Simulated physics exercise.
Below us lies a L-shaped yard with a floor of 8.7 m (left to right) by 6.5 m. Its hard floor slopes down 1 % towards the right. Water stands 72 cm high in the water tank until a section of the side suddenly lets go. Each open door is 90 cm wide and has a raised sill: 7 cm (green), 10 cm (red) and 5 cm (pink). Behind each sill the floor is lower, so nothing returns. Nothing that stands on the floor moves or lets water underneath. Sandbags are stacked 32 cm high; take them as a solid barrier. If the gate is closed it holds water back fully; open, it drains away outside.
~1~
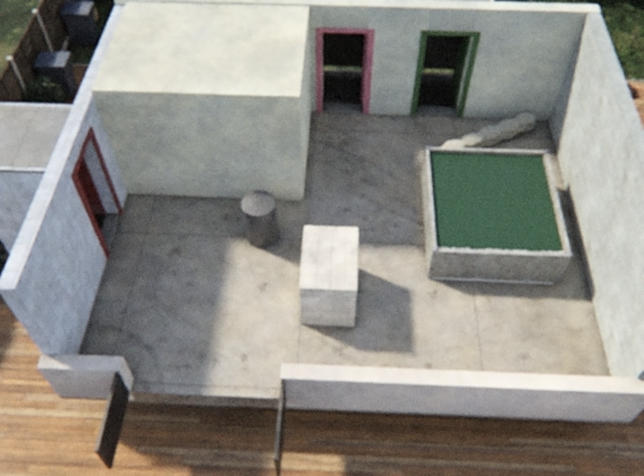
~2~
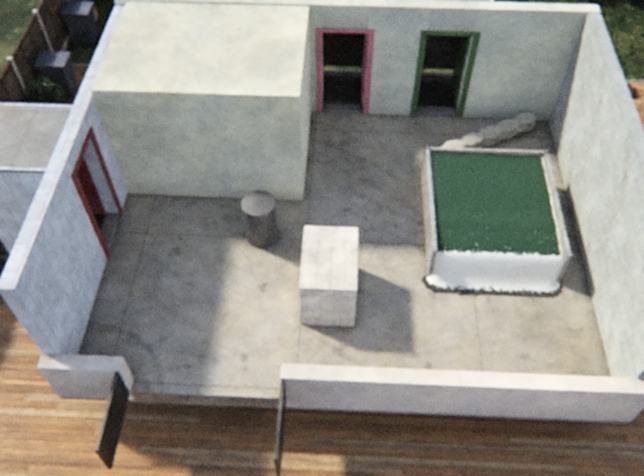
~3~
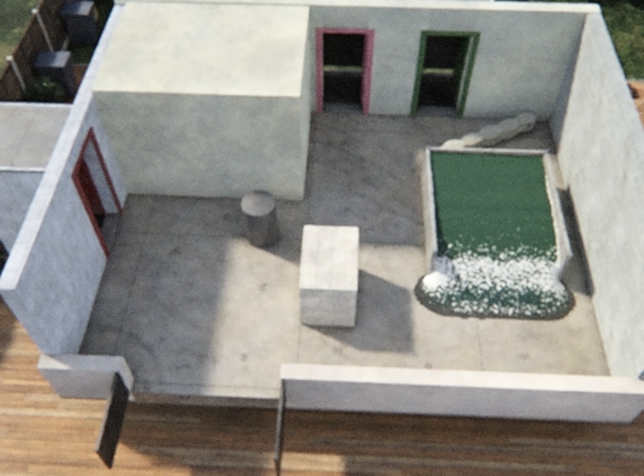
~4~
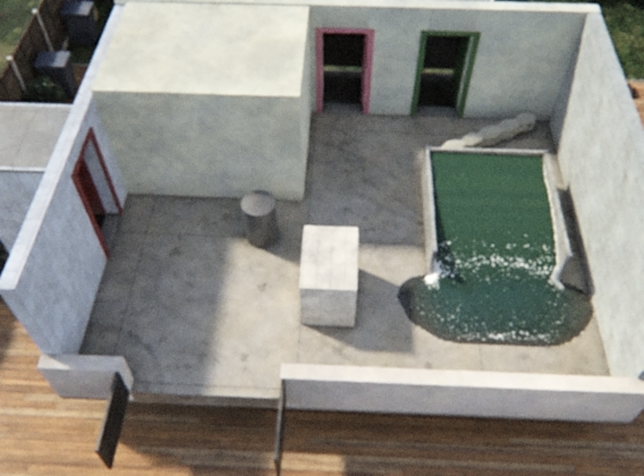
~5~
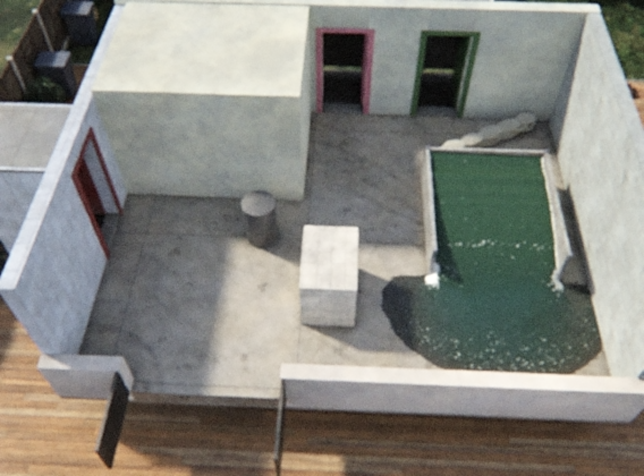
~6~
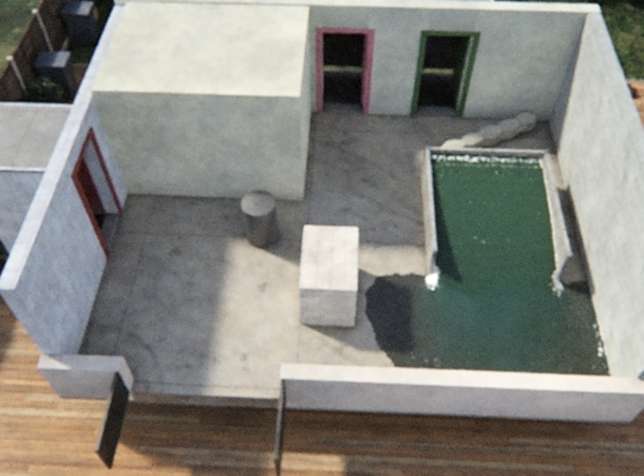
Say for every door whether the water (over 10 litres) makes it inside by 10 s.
Door by door: At the green door it stays under the limit; at the red door it stays under the limit; at the pink door it passes the limit.
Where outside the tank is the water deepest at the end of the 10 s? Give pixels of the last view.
Around (583, 398).
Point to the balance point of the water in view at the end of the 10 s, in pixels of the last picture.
Around (402, 246).
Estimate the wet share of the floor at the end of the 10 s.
About 95 per cent.
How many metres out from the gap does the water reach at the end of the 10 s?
Some 7.2 m out.
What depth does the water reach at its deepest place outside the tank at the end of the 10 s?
About 18 cm.
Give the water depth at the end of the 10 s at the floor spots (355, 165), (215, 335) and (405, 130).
About 6, 2 and 4 cm.
A moment later water covers 20 % of the floor and is deepest (56 cm) near (606, 399); green door not reached, red door not reached, pink door not reached.
Soon after water covers 25 % of the floor and is deepest (52 cm) near (606, 399); green door not reached, red door not reached, pink door not reached.
Next water covers 50 % of the floor and is deepest (31 cm) near (606, 399); green door not reached, red door not reached, pink door not reached.
Later on water covers 85 % of the floor and is deepest (22 cm) near (545, 137); green door 1 cm at the sill, 0 L in, red door 7 cm at the sill, 0 L in, pink door not reached.
At the end water covers 95 % of the floor and is deepest (18 cm) near (583, 398); green door 4 cm at the sill, 1 L in, red door 7 cm at the sill, 2 L in, pink door 11 cm at the sill, 40 L in.
